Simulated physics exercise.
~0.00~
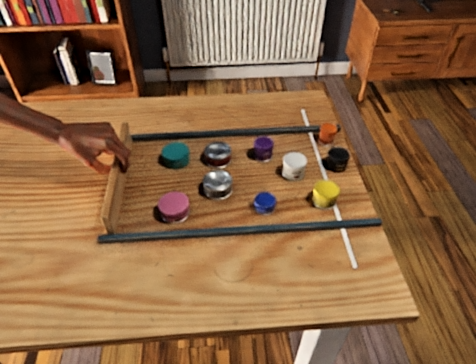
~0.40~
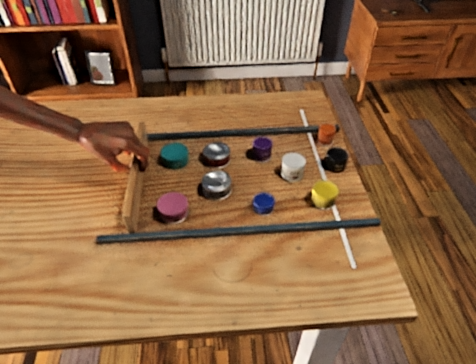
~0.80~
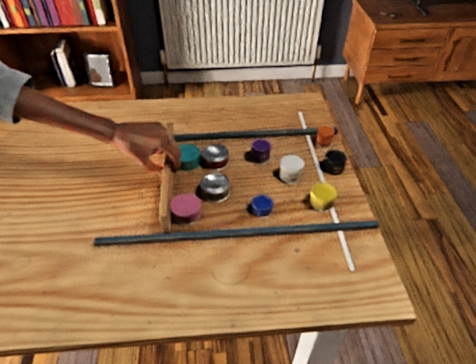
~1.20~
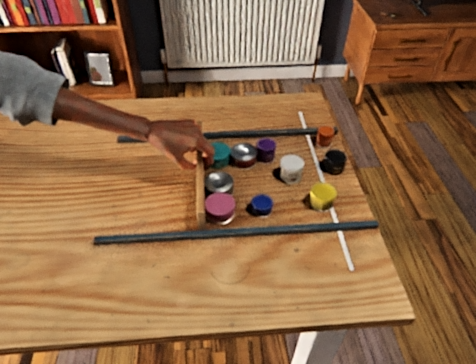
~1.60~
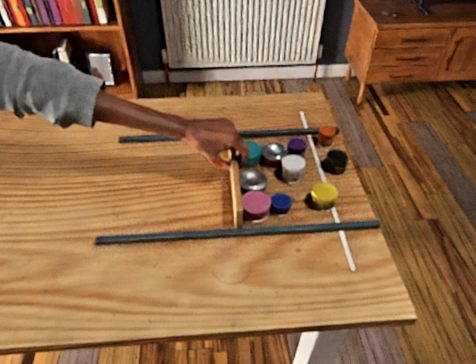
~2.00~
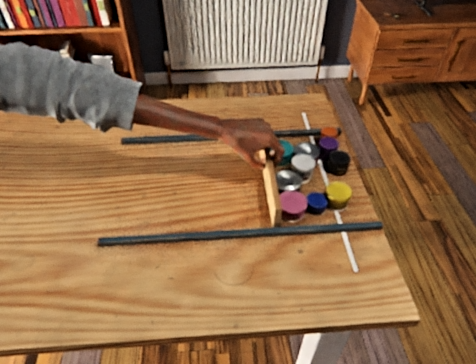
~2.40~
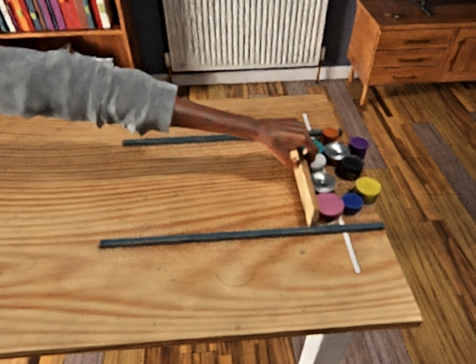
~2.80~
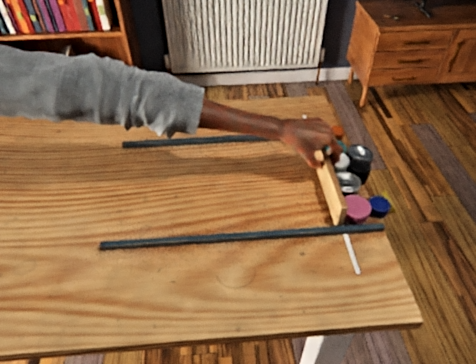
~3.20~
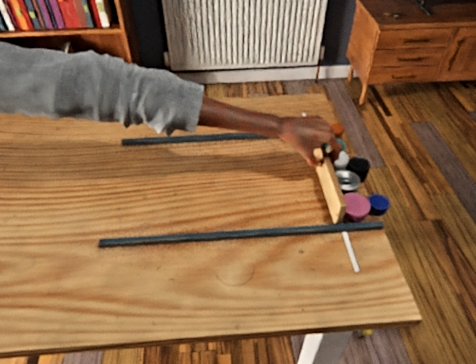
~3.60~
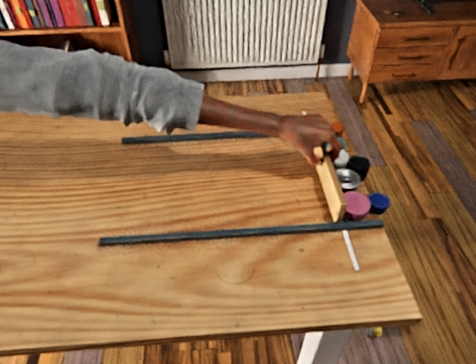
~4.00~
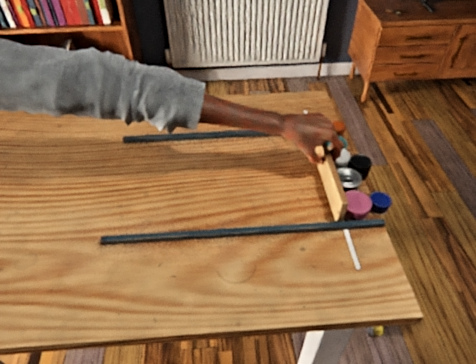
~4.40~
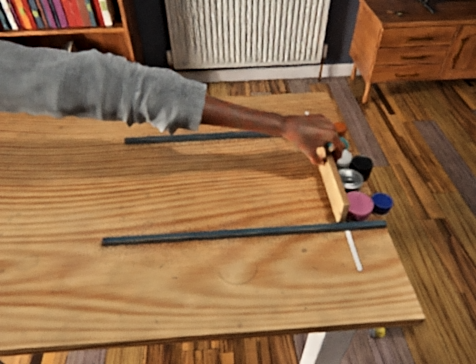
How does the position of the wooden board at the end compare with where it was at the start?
It starts towards the left of the table, near the left ends of the dark rails, and ends far to the right, beside the white tape near the table's edge.
